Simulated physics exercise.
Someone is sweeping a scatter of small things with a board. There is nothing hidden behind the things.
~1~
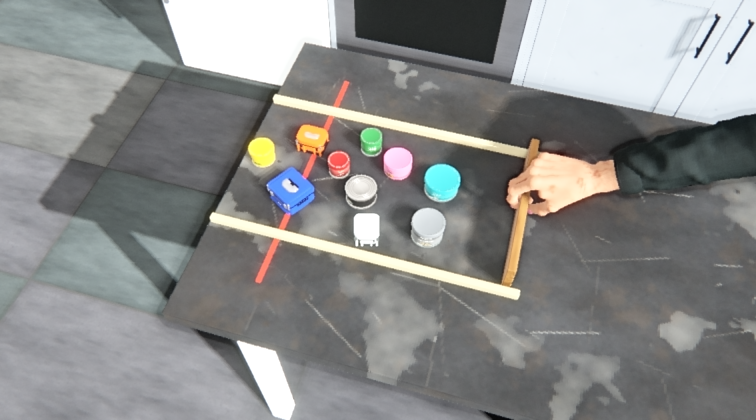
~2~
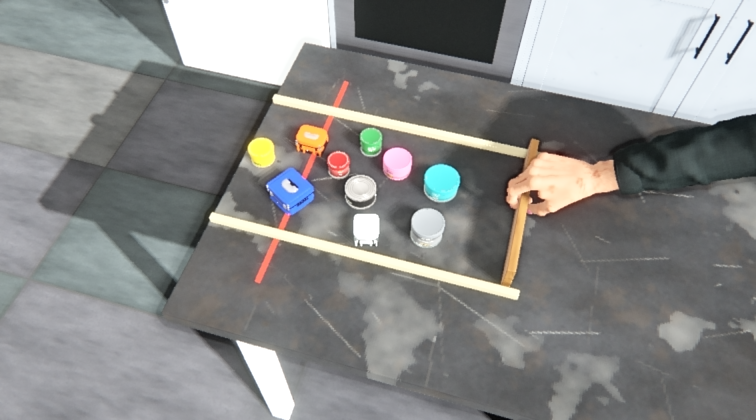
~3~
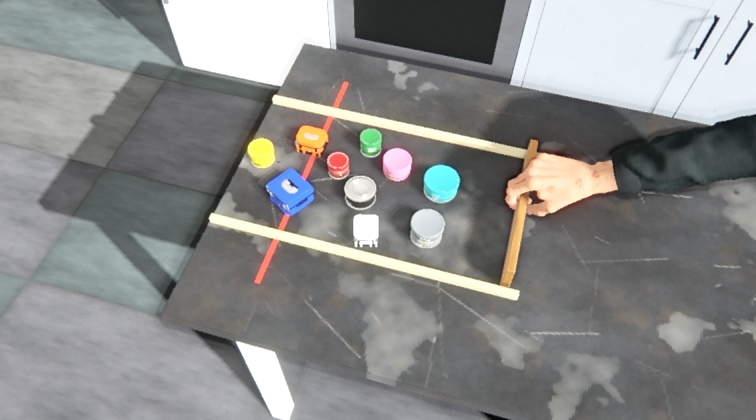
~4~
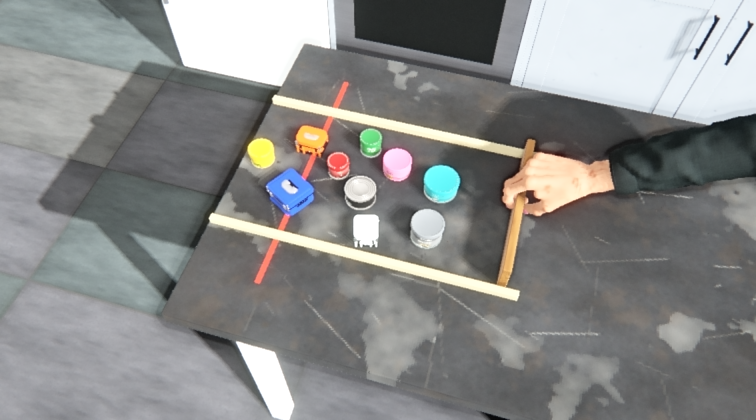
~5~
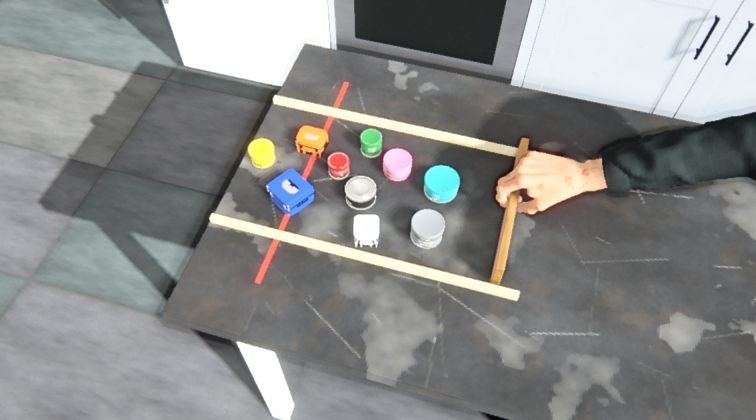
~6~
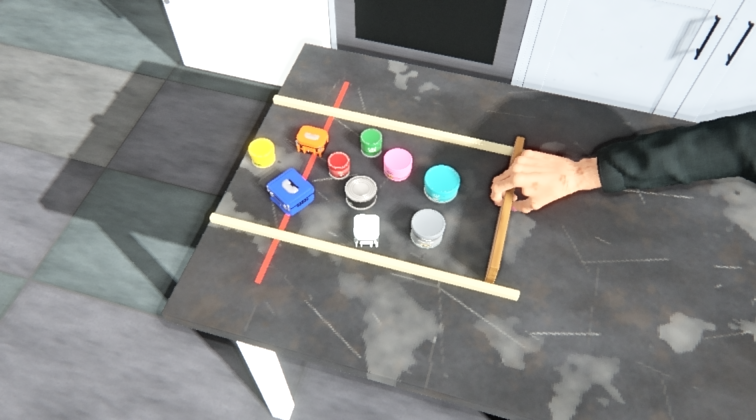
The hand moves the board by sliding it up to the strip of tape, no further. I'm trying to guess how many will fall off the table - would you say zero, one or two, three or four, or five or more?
The number of pieces cleared off the edge is going to be nothing.
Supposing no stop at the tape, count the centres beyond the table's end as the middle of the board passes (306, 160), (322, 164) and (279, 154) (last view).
Result per place: 0; 0; 4.
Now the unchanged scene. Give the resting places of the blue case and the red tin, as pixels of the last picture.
The first sits around (245, 187), while the other sits around (270, 151).
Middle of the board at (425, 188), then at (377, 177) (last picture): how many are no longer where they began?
That makes 3 at the first spot and 7 at the second.
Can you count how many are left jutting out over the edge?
I count 1 overhanging.
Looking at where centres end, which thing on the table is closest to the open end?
The one in question is the yellow tin.
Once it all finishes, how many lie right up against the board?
The number is 4.
A little later, none off yet; yellow tin at rest near (262, 154); orange case at rest near (313, 142); blue case at rest near (292, 193).
Next, none off yet; yellow tin at rest near (262, 154); orange case shifted a little near (302, 139); blue case shifted a little near (278, 192).
When it is over, the number that fall off is zero.
